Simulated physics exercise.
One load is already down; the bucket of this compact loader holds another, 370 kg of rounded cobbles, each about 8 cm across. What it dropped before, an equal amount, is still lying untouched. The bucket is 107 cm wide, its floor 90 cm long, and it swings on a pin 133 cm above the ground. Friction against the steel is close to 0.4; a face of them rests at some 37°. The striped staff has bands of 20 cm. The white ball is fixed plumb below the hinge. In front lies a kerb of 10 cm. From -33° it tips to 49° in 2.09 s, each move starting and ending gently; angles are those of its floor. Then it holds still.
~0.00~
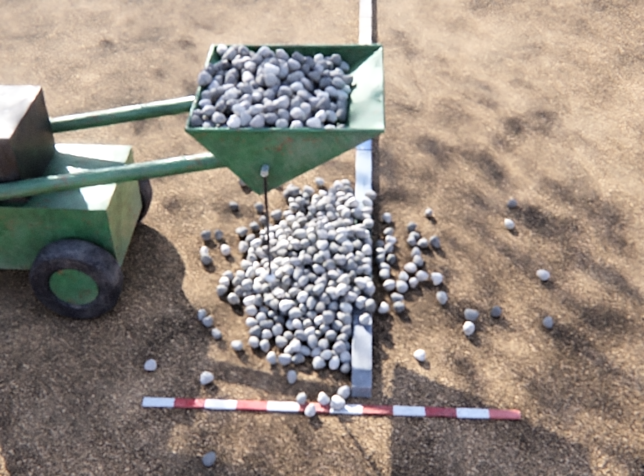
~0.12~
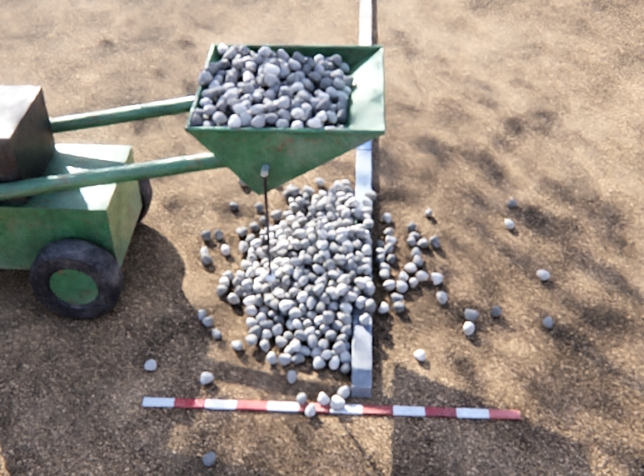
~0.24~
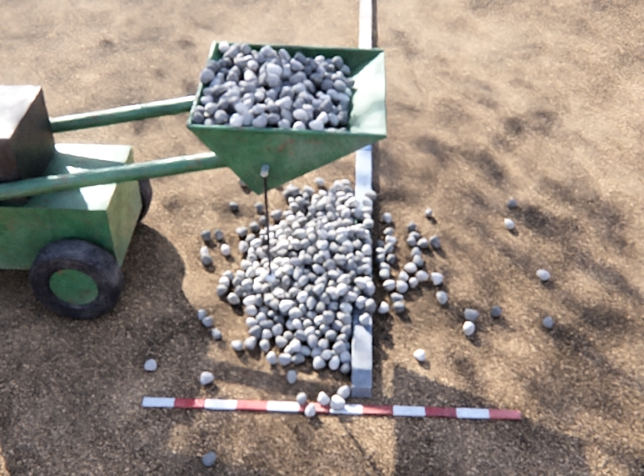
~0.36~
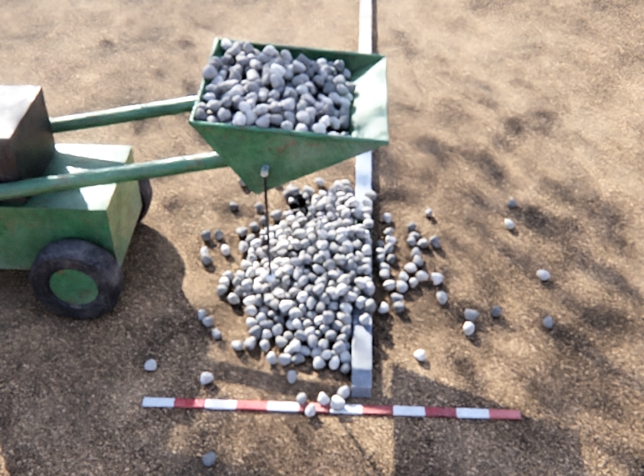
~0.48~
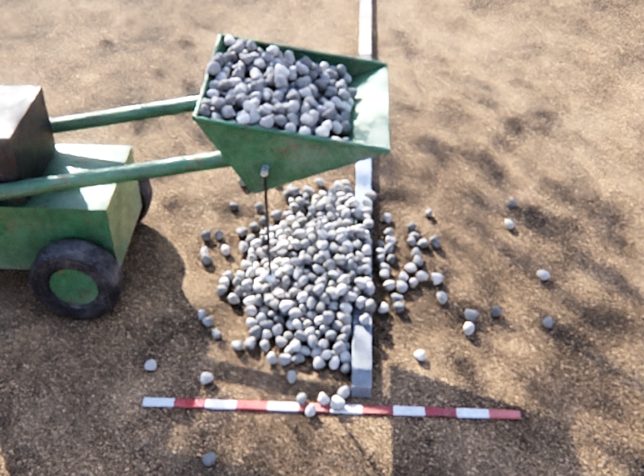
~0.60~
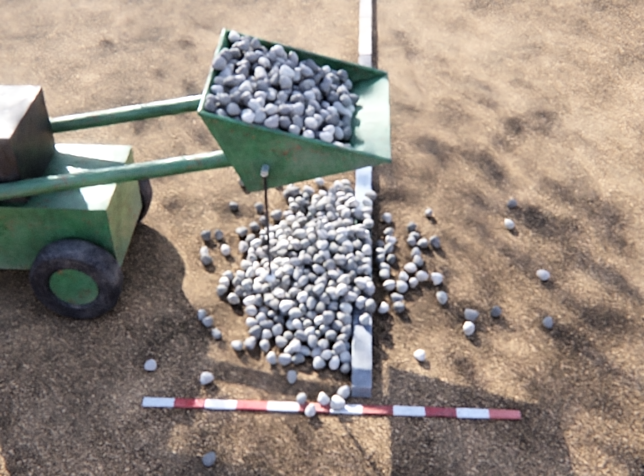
A green loader's bucket full of grey stones slowly tilts rightward above a stone pile.
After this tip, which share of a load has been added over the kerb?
Some 90 per cent is added.
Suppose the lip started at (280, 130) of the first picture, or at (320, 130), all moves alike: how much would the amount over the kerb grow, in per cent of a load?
Near 10 per cent from the first place, 40 from the second.
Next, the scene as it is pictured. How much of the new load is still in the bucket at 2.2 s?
Roughly 0 per cent is still inside.
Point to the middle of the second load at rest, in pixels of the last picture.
Near (415, 268).
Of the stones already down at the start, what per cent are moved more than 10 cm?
About 5 per cent.
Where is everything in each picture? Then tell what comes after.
In the first picture, lip at (384, 131), floor tilted -33°, highest stones at (264, 65). The earlier load is highest near (328, 242), 25 cm above ground level, 93 % on this side of the kerb, 7 % over the kerb.
In the second picture, lip at (385, 132), floor tilted -32°, highest stones at (265, 65); the stones move at 0.1 m/s on average.
In the third picture, lip at (386, 136), floor tilted -30°, highest stones at (252, 67); the stones move at 0.1 m/s on average.
In the fourth picture, lip at (388, 143), floor tilted -27°, highest stones at (248, 64); the stones move at 0.1 m/s on average.
In the fifth picture, lip at (390, 151), floor tilted -22°, highest stones at (248, 62); the stones move at 0.2 m/s on average.
In the sixth picture, lip at (391, 161), floor tilted -17°, highest stones at (242, 55); the stones move at 0.2 m/s on average.
After 1.6 s the floor is at 36°; in per cent of one load, 79 in the bucket, 102 on this side of the kerb, 19 over the kerb; the foremost stones are at (499, 282).
After 2.2 s the floor is at 49°; in per cent of one load, 1 in the bucket, 116 on this side of the kerb, 84 over the kerb; the foremost stones are at (520, 281).
After 2.5 s the floor is at 49°; in per cent of one load, 0 in the bucket, 103 on this side of the kerb, 97 over the kerb; the foremost stones are at (541, 273).
After 5.1 s the floor is at 49°; in per cent of one load, 0 in the bucket, 103 on this side of the kerb, 98 over the kerb; the foremost stones are at (567, 269). Net gain over the kerb, 90.
